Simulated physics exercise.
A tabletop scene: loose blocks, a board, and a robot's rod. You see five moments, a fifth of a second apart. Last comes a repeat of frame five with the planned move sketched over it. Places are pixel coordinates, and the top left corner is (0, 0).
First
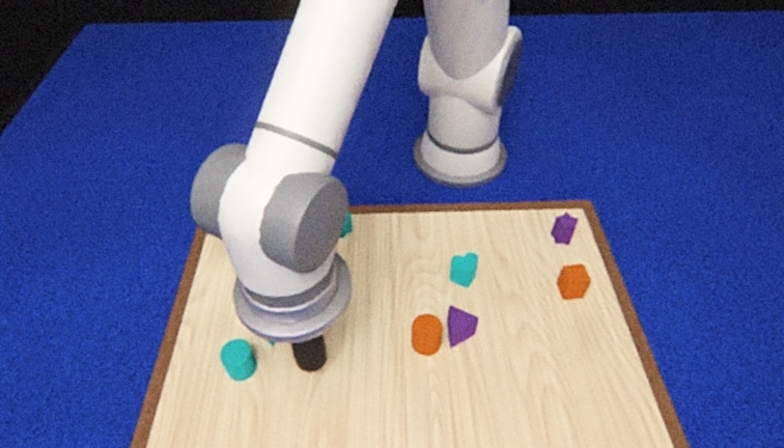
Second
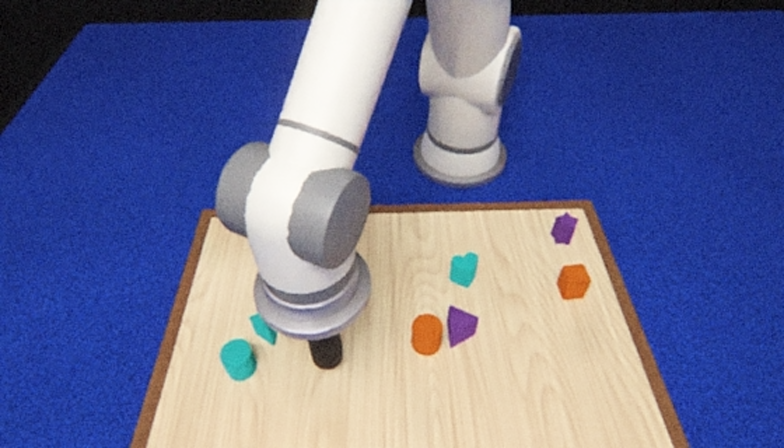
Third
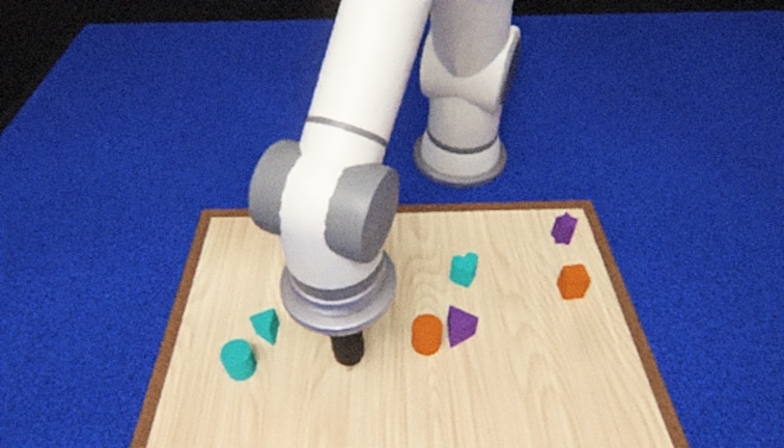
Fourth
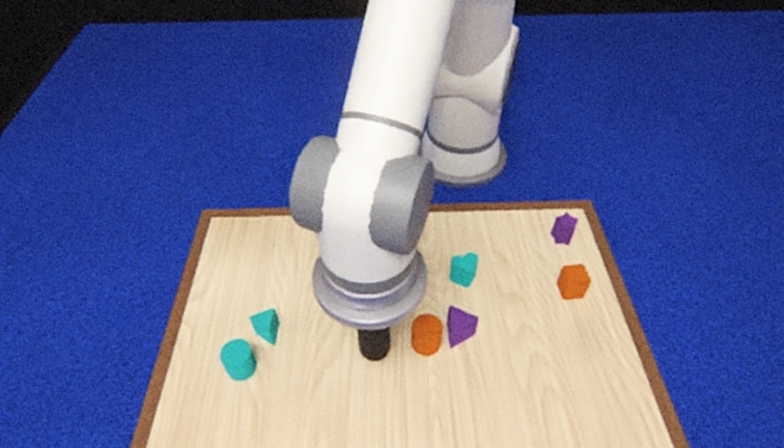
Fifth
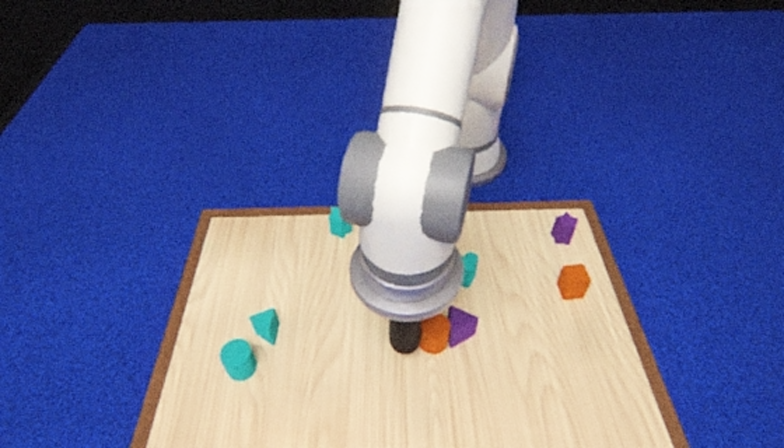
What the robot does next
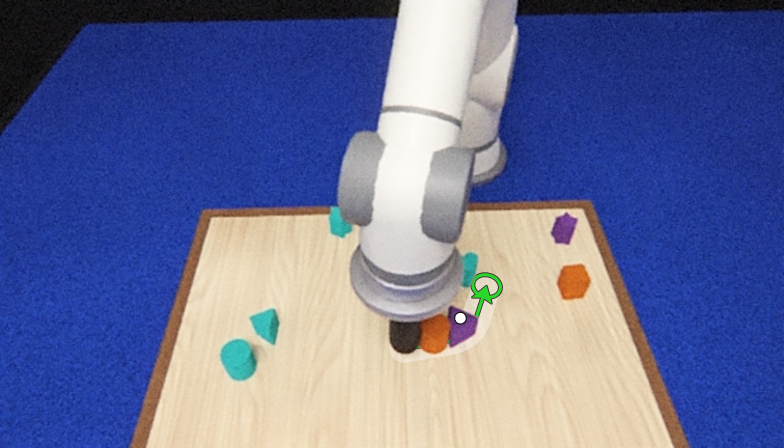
The clip shows a white robot arm moving a black rod rightward across a wooden board scattered with turquoise, orange and purple blocks, until the rod meets the orange disc and nudges it slightly toward the purple triangle.
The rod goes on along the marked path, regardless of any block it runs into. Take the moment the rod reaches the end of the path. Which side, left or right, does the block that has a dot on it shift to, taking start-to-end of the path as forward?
The shift is rightward.
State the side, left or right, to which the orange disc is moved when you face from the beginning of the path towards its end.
Goes right.
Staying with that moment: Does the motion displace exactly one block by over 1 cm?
Going by the path, no.
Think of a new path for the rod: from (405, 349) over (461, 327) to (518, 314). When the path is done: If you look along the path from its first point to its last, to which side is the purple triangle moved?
The shift is to the right of that direction.
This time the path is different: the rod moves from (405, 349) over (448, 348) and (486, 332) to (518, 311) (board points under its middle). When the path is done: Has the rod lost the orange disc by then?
My answer is no.
The line goes from (405, 349) by way of (447, 341) and (476, 318) to (487, 286); the dot is on the purple triangle.
What follows on the original path. One third of the way, rod (449, 334); orange disc (479, 317); purple triangle (500, 307), turned 30° anticlockwise.
Two thirds of the way, rod (478, 310); orange disc (510, 301); purple triangle (533, 296), turned 25° anticlockwise.
At the end, rod (488, 278); orange disc (514, 293); purple triangle (540, 295); turquoise heart-shaped block unmoved.
